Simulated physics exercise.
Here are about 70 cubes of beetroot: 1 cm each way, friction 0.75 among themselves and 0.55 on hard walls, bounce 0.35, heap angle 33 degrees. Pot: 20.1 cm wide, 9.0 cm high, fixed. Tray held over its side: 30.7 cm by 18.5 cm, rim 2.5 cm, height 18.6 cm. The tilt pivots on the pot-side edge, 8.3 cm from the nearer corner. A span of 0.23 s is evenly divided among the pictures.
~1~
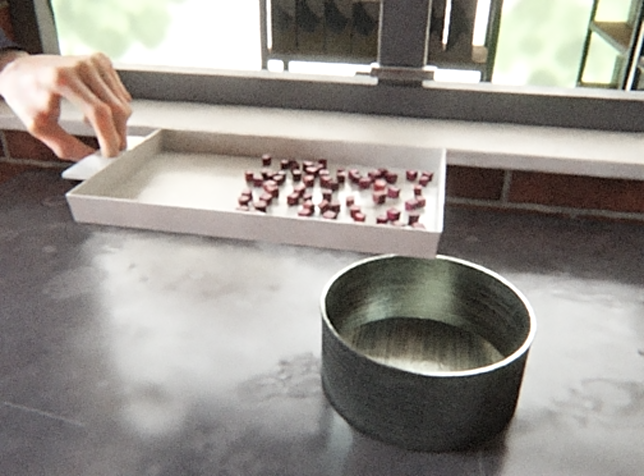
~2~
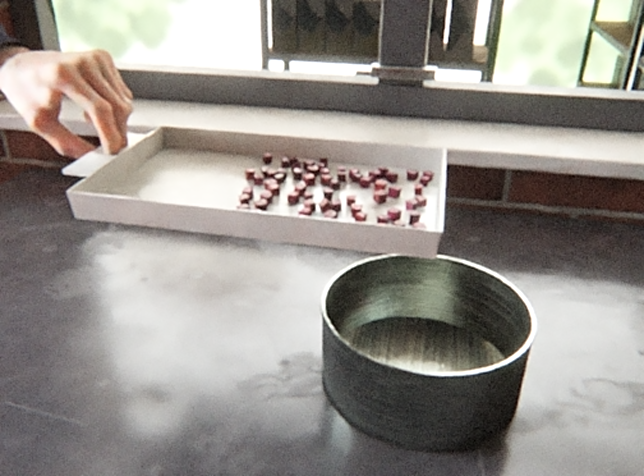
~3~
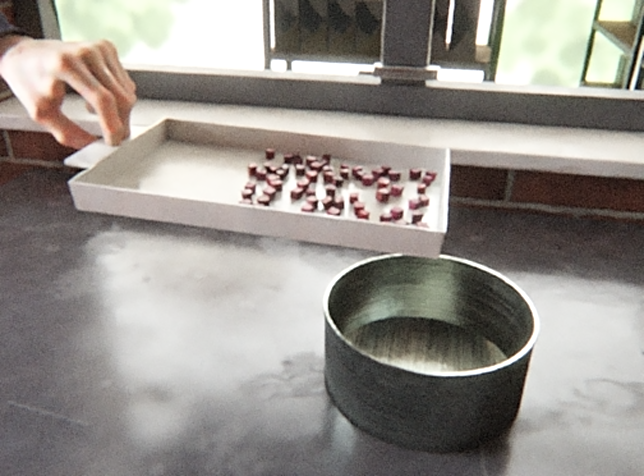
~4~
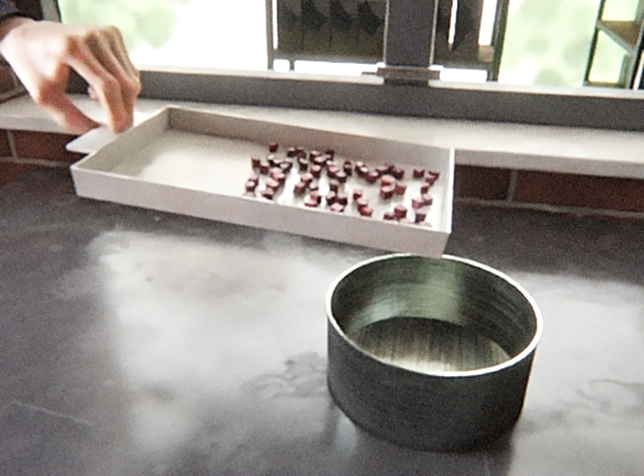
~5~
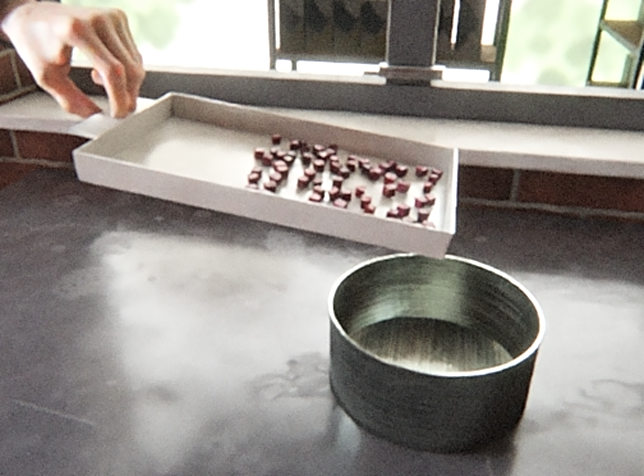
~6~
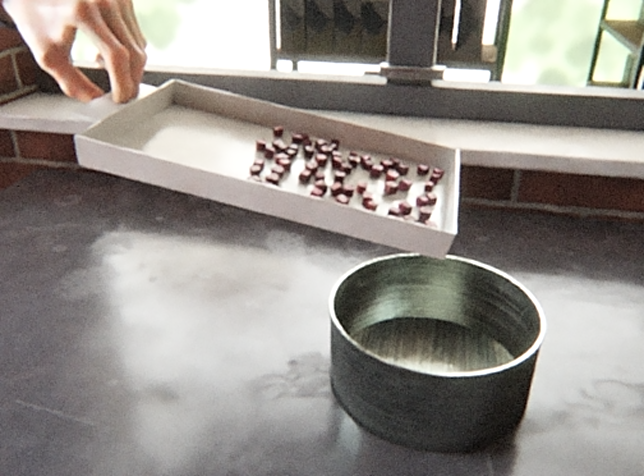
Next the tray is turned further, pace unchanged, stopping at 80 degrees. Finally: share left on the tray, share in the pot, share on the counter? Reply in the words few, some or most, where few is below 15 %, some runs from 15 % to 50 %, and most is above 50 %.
Shares - left on the tray: Most; pot: Few; counter: Few.
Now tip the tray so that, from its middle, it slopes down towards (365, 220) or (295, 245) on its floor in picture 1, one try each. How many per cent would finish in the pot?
That would be close to 5 per cent, then close to 5 per cent.
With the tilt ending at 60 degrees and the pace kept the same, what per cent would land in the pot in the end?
I'd put it at close to 5 per cent.
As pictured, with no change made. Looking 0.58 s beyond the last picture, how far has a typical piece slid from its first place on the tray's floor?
About 5 cm.
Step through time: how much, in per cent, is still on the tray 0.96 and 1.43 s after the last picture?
Estimates: 90; 90.
Then, 0.58 s after the last picture, tilt 43 degrees; the tray holds 100 %, the pot 0 %.
Then, 0.96 s after the last picture, tilt 65 degrees; the tray holds 90 %, the pot 5 %.
Then, 1.43 s after the last picture, tilt 80 degrees; the tray holds 90 %, the pot 5 %.
In the end, tray 85 %, pot 5 %, counter 5 %.
